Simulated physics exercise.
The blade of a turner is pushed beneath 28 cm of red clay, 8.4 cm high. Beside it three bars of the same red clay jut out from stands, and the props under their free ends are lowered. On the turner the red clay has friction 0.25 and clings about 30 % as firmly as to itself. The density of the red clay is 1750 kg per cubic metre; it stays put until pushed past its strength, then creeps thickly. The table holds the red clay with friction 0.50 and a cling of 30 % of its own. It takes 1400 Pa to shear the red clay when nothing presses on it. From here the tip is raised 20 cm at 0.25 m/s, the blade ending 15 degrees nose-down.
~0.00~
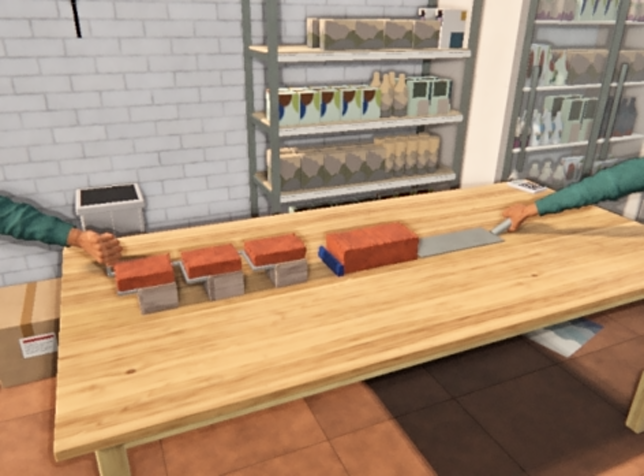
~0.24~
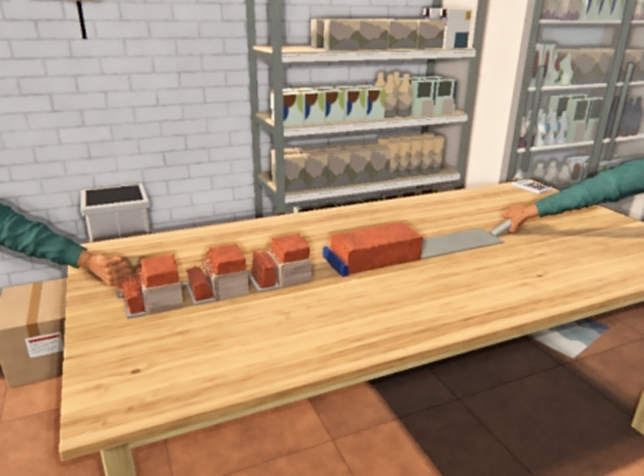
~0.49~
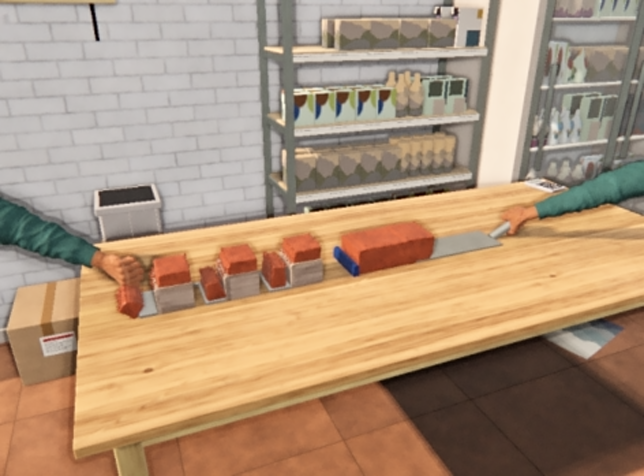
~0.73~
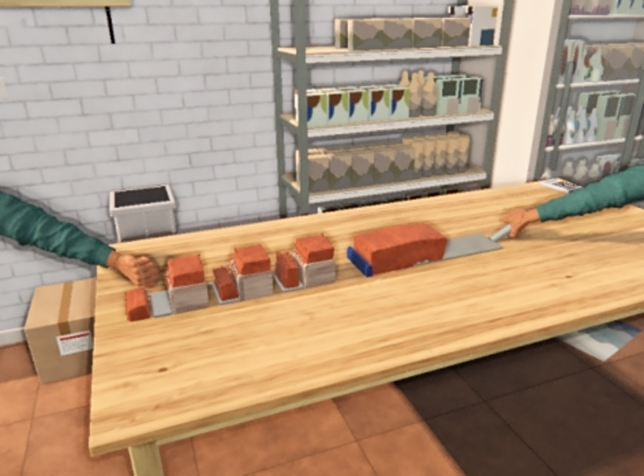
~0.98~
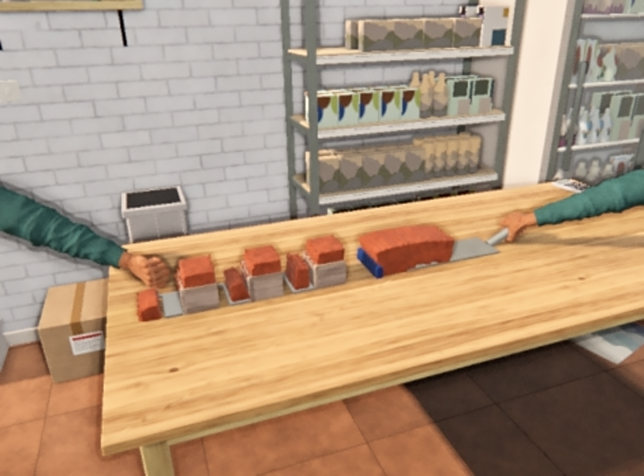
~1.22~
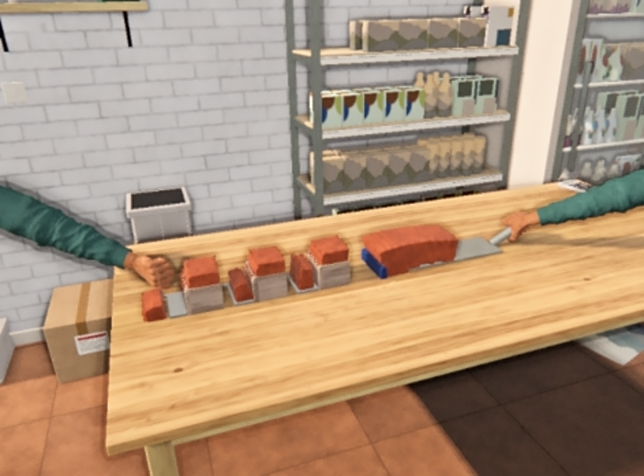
At first, a red clay block rests on a flat blade held by a hand on the right, beside three red bars jutting from stands near another hand. The bars' left ends drop into low, separate-looking chunks. Then the block's top gradually becomes rounded, its right end curving slightly downward.
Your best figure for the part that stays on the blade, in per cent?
About 60 %.
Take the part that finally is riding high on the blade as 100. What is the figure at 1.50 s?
About 50 %.
After 1.50 s, the tip is 7.4 cm up.
After 1.82 s, the tip is 15 cm up.
After 2.15 s, the tip is 20 cm up and 60 % is riding high on the blade.
After 2.48 s, the tip is 20 cm up and 60 % is riding high on the blade.
After 2.60 s, at the end, the tip is 20 cm up and 60 % is riding high on the blade.
